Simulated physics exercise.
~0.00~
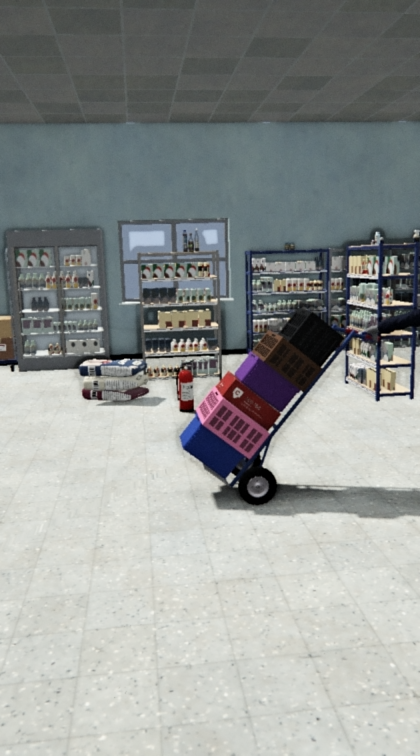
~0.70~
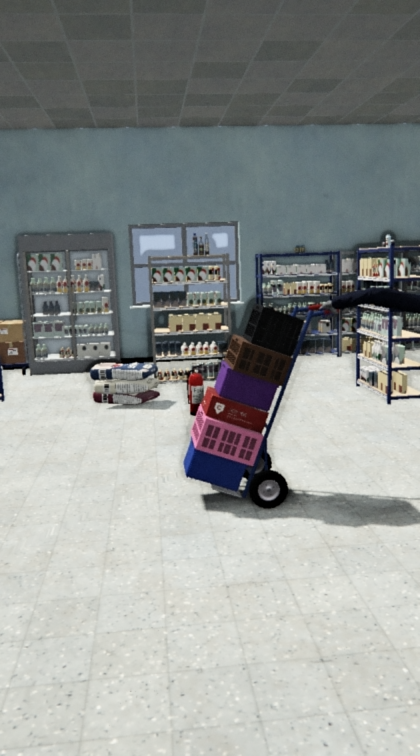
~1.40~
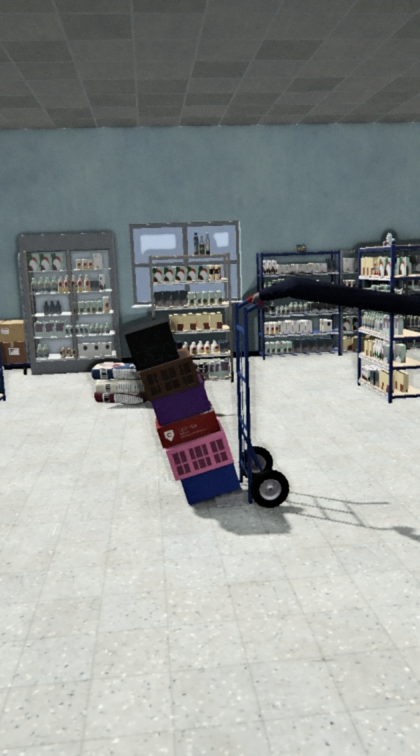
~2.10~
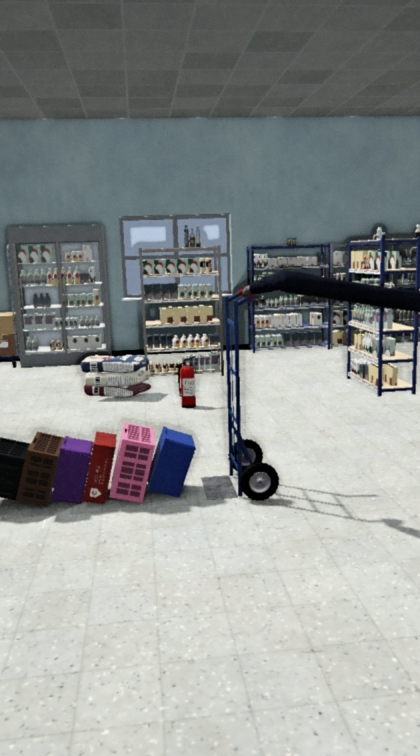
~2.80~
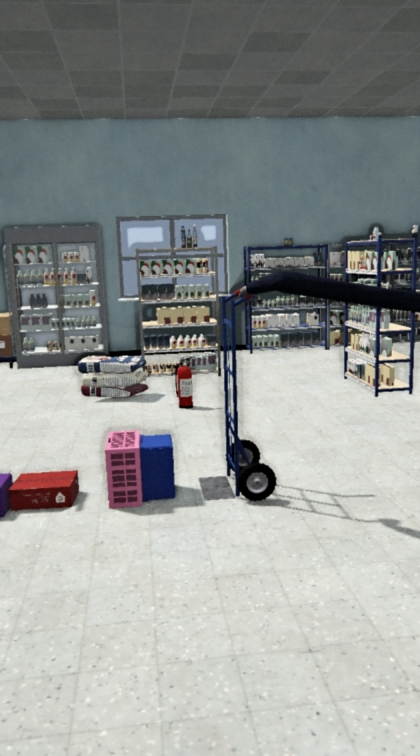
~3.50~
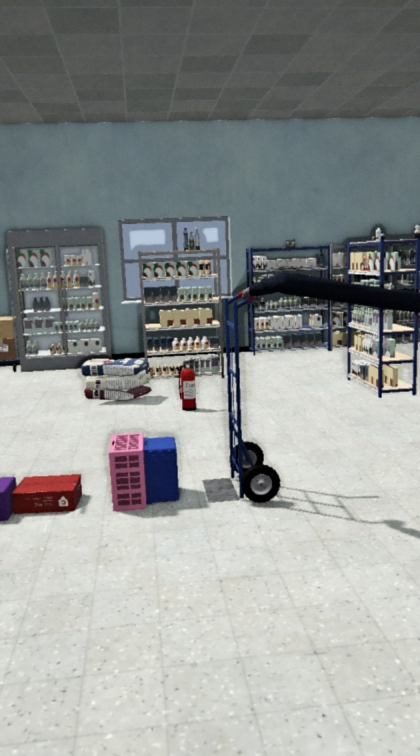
A blue hand truck stacked with six crates and boxes leans back to the right in a pale-tiled storeroom, seen from the side by a slightly swaying camera. From bottom to top sit a blue tote, a pink crate, a red parcel, a purple tote, a brown crate and a black crate, with stocked shelves and a fire extinguisher behind. A dark arm at the right swings the truck upright, and the stack tips away to the left. The whole column topples across the floor. Finally the truck stands still, the blue and pink pieces together beside it, the red and purple ones farther left, the brown and black out of view.
